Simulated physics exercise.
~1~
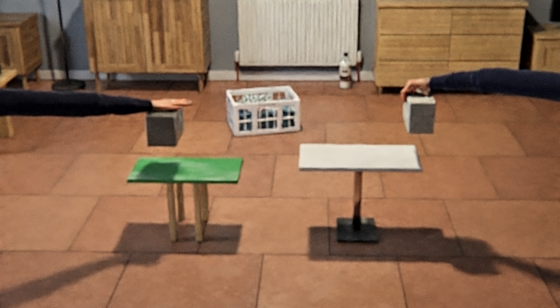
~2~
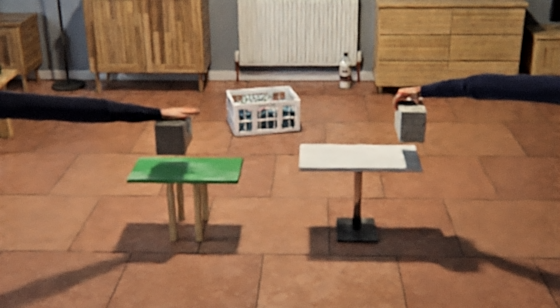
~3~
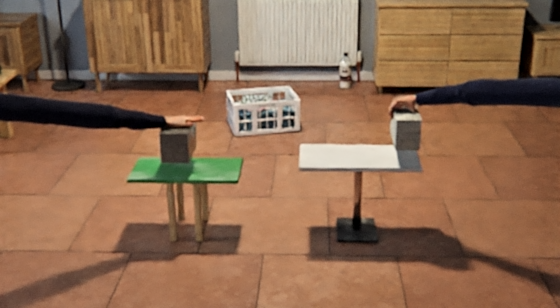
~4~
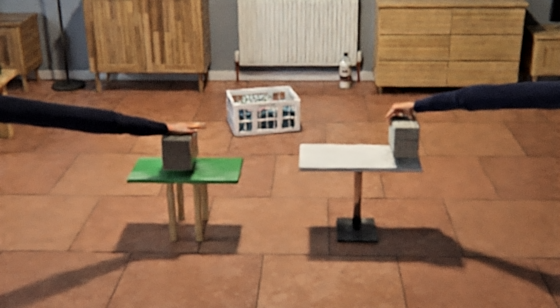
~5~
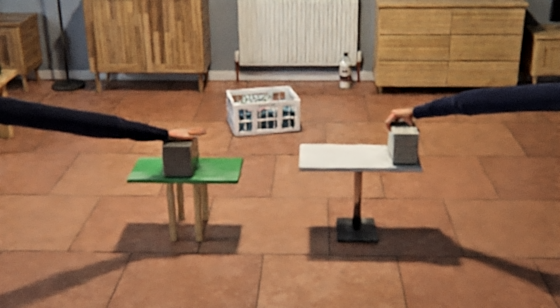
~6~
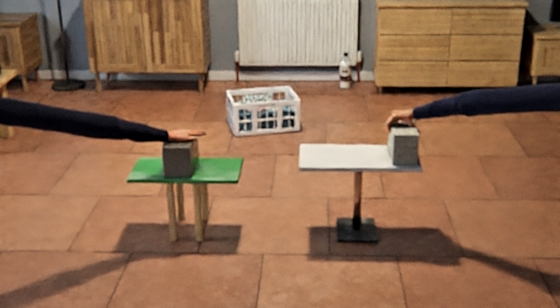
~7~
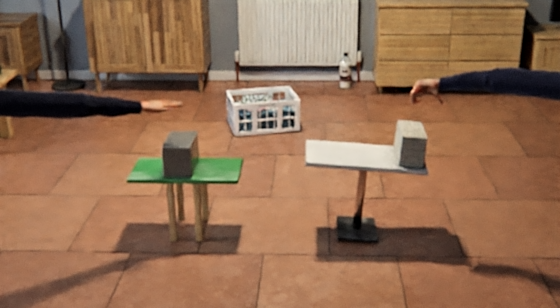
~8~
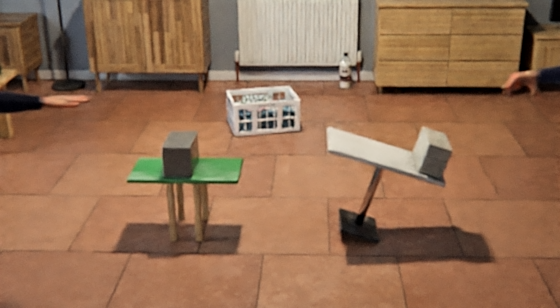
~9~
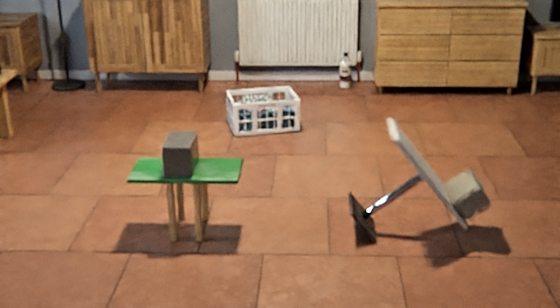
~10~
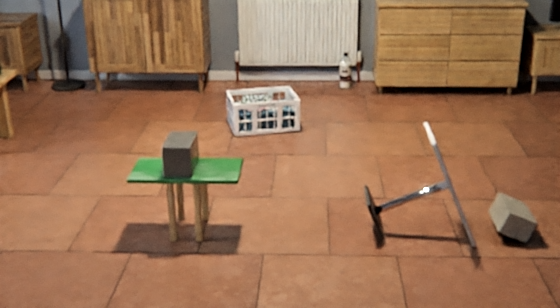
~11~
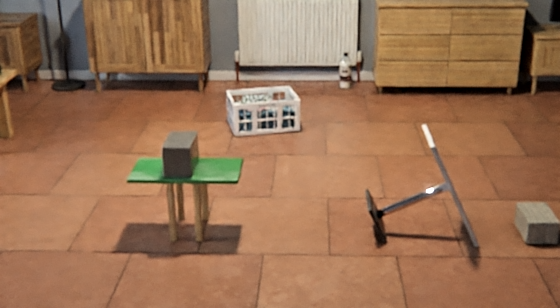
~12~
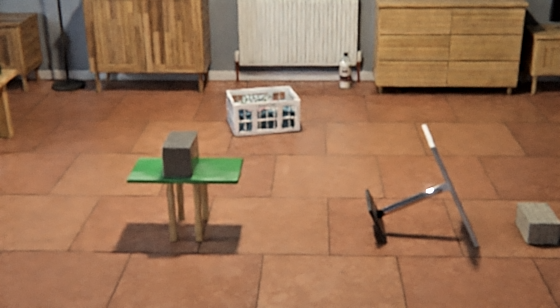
White side table tipping over and spilling its grey block after two hands let go, while the green trestle holds its block steady.
